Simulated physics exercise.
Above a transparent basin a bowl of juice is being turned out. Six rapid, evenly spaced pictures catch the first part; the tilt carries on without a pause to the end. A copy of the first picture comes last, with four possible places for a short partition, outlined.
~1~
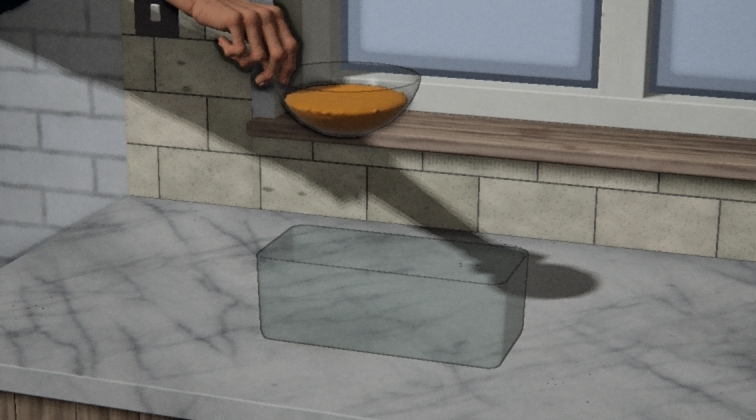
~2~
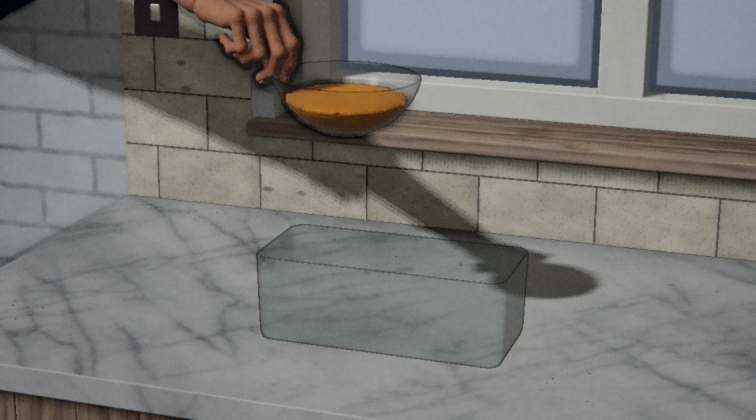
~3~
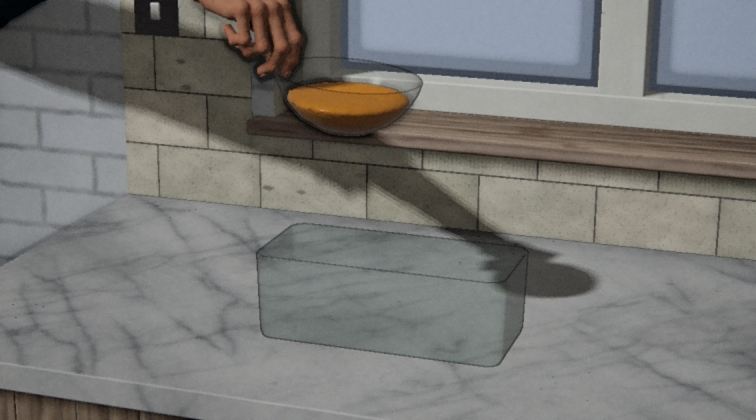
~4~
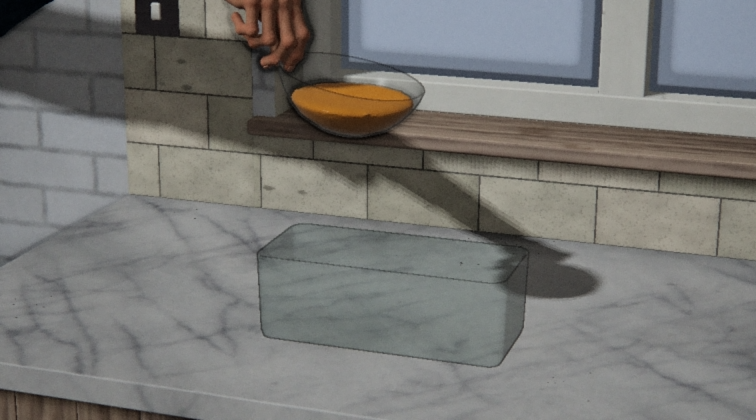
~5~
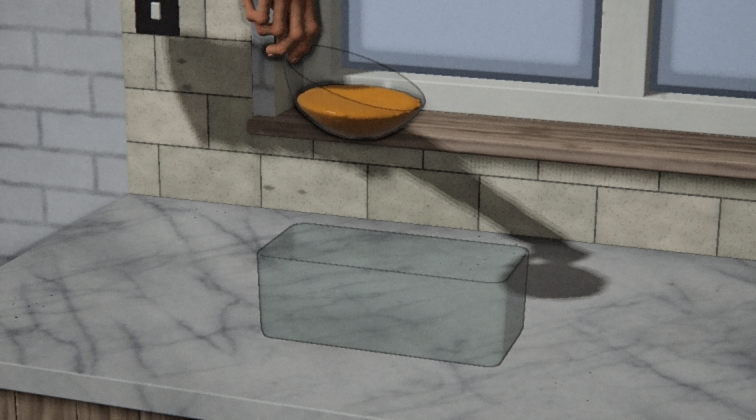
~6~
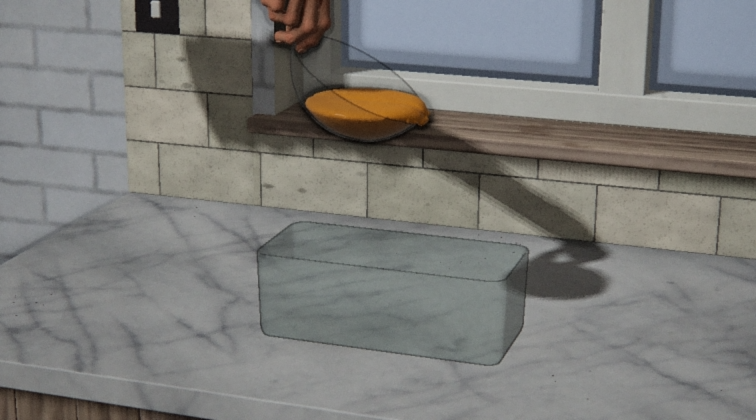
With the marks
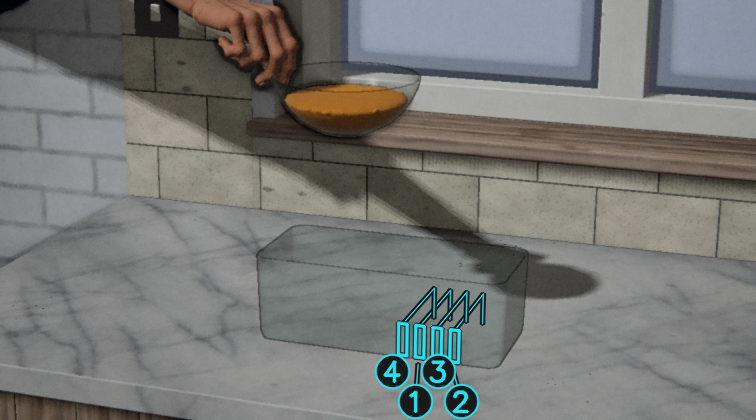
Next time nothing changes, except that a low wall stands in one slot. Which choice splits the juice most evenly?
3.
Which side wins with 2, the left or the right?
The left side.
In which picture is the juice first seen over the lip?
Picture 6.
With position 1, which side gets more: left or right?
The right one.
On the marked copy, 1 at (418, 363); 2 at (452, 368); 3 at (435, 366); 4 at (401, 361).
With 1, about 28 % ends left of the wall and 70 % right of it.
With 2, about 74 % ends left of the wall and 25 % right of it.
With 3, about 50 % ends left of the wall and 49 % right of it.
With 4, about 16 % ends left of the wall and 83 % right of it.
